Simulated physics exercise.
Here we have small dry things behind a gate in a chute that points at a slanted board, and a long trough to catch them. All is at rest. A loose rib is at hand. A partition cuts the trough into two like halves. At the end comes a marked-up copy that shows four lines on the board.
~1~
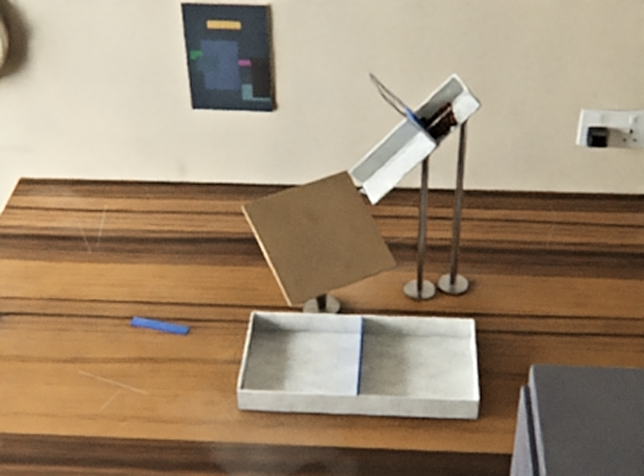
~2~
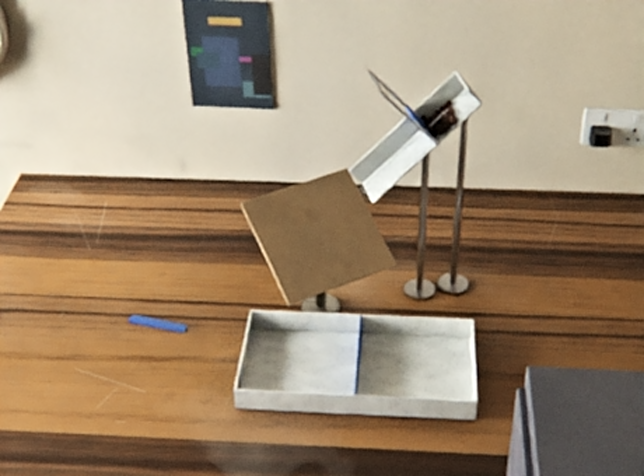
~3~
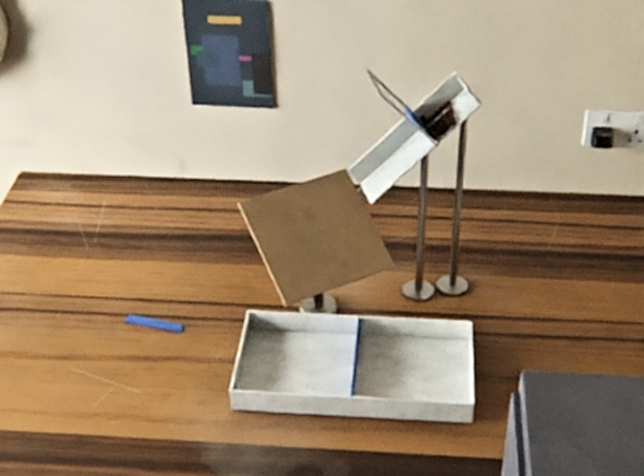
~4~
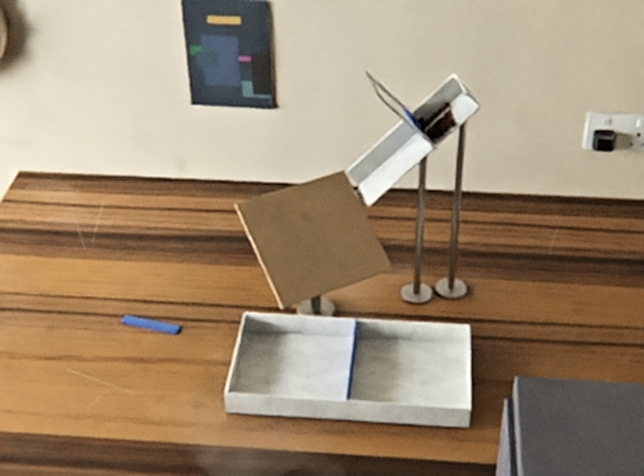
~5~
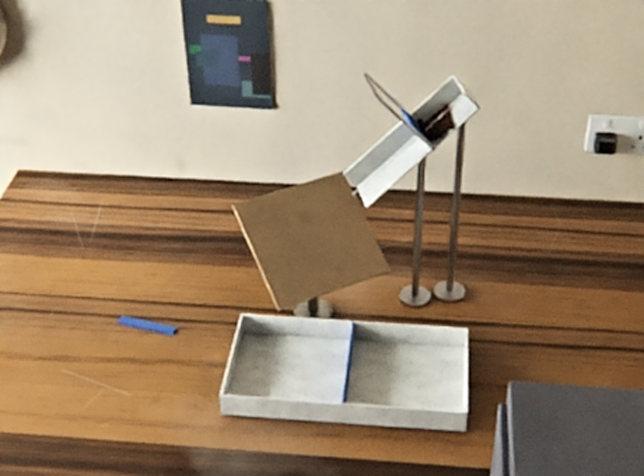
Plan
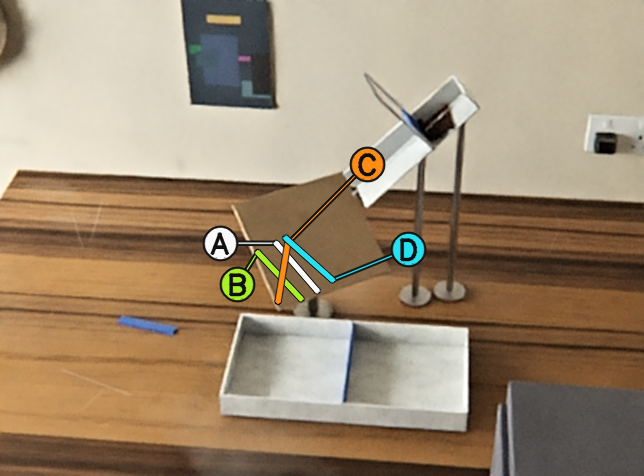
Only the camera moves, drifting very slightly so the view shifts a little, while everything on the striped brown wooden table by a cream wall stays still, seen from the front and slightly above. A white chute on two metal posts holds small dark items behind its gate, angled down-left toward a tilted brown board. Below sits a white trough with a blue-edged divider, a blue strip lying left.
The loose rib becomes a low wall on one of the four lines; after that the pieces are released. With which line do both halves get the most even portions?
A is best.
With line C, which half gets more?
Left.
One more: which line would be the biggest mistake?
D it is.
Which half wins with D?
Right.
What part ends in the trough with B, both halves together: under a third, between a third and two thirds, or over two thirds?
It is over two thirds.
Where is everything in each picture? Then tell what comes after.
Load behind the gate at (439, 125), allspice berries; lip of the chute at (368, 194), sloping fairly steeply, in the first picture.
Middle of the board at (319, 234), tilted fairly steeply; middle of its low edge at (344, 284); of its high edge at (295, 185), in the second picture.
Front corners of the trough at (230, 390) and (473, 404); front end of its middle wall at (351, 397); gate still shut at (413, 118), in the third picture.
Middle of the load at (437, 127); lip at (364, 195), in the fourth picture.
Middle of the load at (436, 128); lip at (362, 197), in the fifth picture.
On the marked copy, line A from (276, 243) to (317, 290); line B from (257, 252) to (301, 298); line C from (287, 243) to (278, 301); line D from (285, 238) to (332, 279).
If A is chosen, of what is caught, about half in the left half, about half in the right.
If B is chosen, of what is caught, about two thirds in the left half, about a quarter in the right.
If C is chosen, of what is caught, most in the left half, about a quarter in the right.
If D is chosen, of what is caught, a small part in the left half, most in the right.
